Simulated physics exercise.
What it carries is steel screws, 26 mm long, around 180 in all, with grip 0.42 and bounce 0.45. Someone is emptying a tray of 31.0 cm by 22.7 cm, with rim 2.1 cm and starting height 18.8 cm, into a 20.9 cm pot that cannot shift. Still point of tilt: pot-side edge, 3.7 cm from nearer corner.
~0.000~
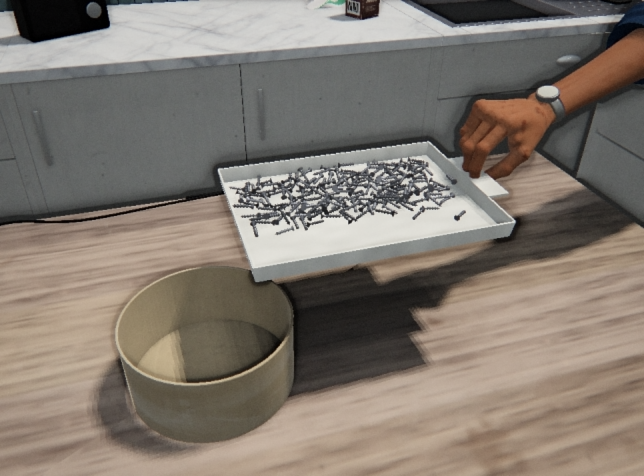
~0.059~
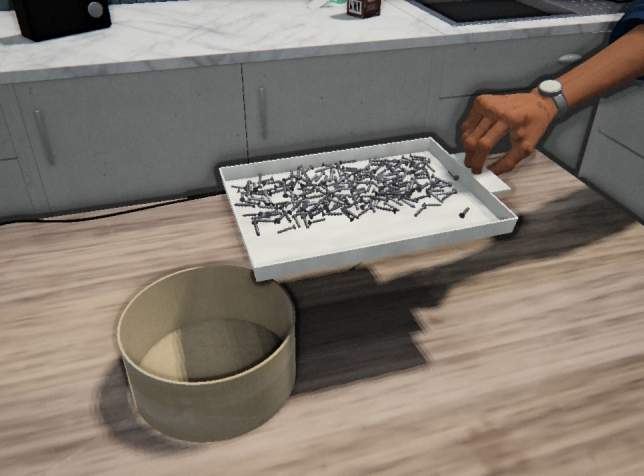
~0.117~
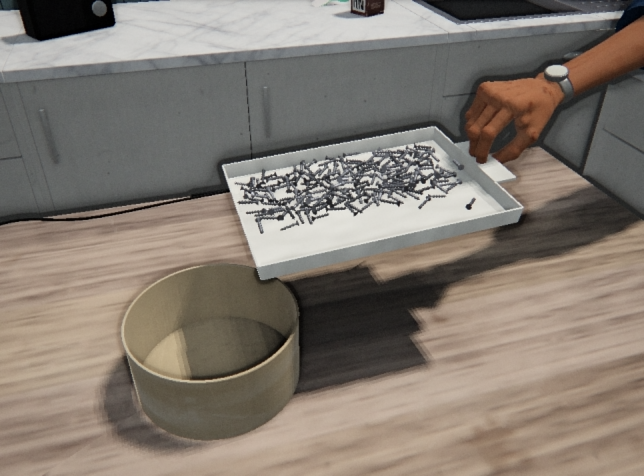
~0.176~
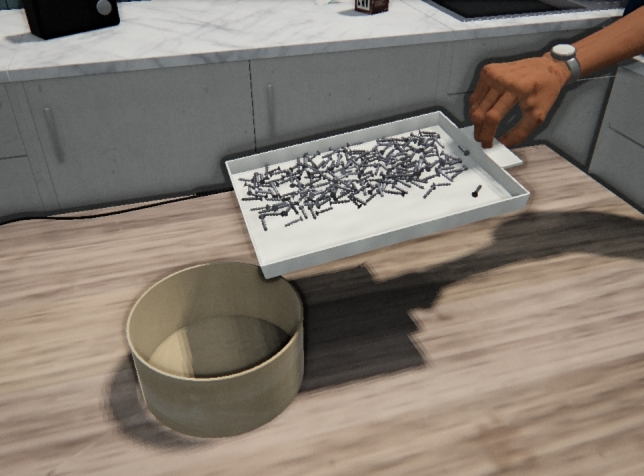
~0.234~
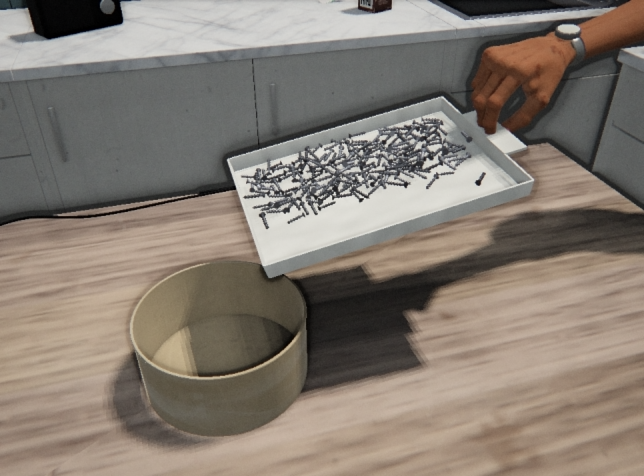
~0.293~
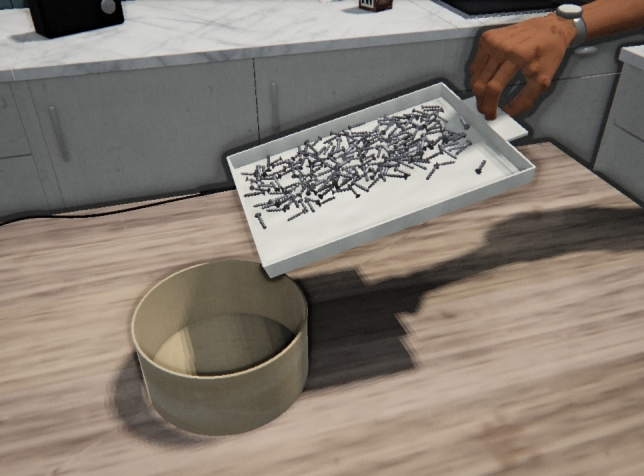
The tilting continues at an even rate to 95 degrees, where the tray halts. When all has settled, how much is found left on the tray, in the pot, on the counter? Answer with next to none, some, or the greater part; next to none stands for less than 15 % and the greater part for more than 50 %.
Left on the tray: Next to none; pot: The greater part; counter: Next to none.
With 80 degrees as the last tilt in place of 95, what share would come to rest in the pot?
Roughly 75 %.
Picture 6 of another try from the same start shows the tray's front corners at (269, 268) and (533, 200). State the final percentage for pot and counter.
Split: Pot = 30, counter = 70.
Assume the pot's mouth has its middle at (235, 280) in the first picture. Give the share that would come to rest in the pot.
With the pot there, close to 65 per cent.
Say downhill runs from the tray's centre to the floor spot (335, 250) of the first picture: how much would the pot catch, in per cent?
Roughly 40 per cent.
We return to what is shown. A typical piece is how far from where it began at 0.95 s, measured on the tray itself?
I'd say close to 15 centimetres.
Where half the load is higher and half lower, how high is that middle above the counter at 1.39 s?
Roughly 22 cm above the counter.
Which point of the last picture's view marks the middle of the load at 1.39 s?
At that moment the load's centre is around (235, 226).
Then, at 0.95 s, tilt 52 degrees; the tray holds 100 %, the pot 0 %.
Then, at 1.39 s, tilt 78 degrees; the tray holds 75 %, the pot 25 %.
After 1.90 s, tilt 95 degrees; the tray holds 10 %, the pot 75 %.
By 2.8 s all is still; tray 0 %, pot 95 %, counter 5 %.
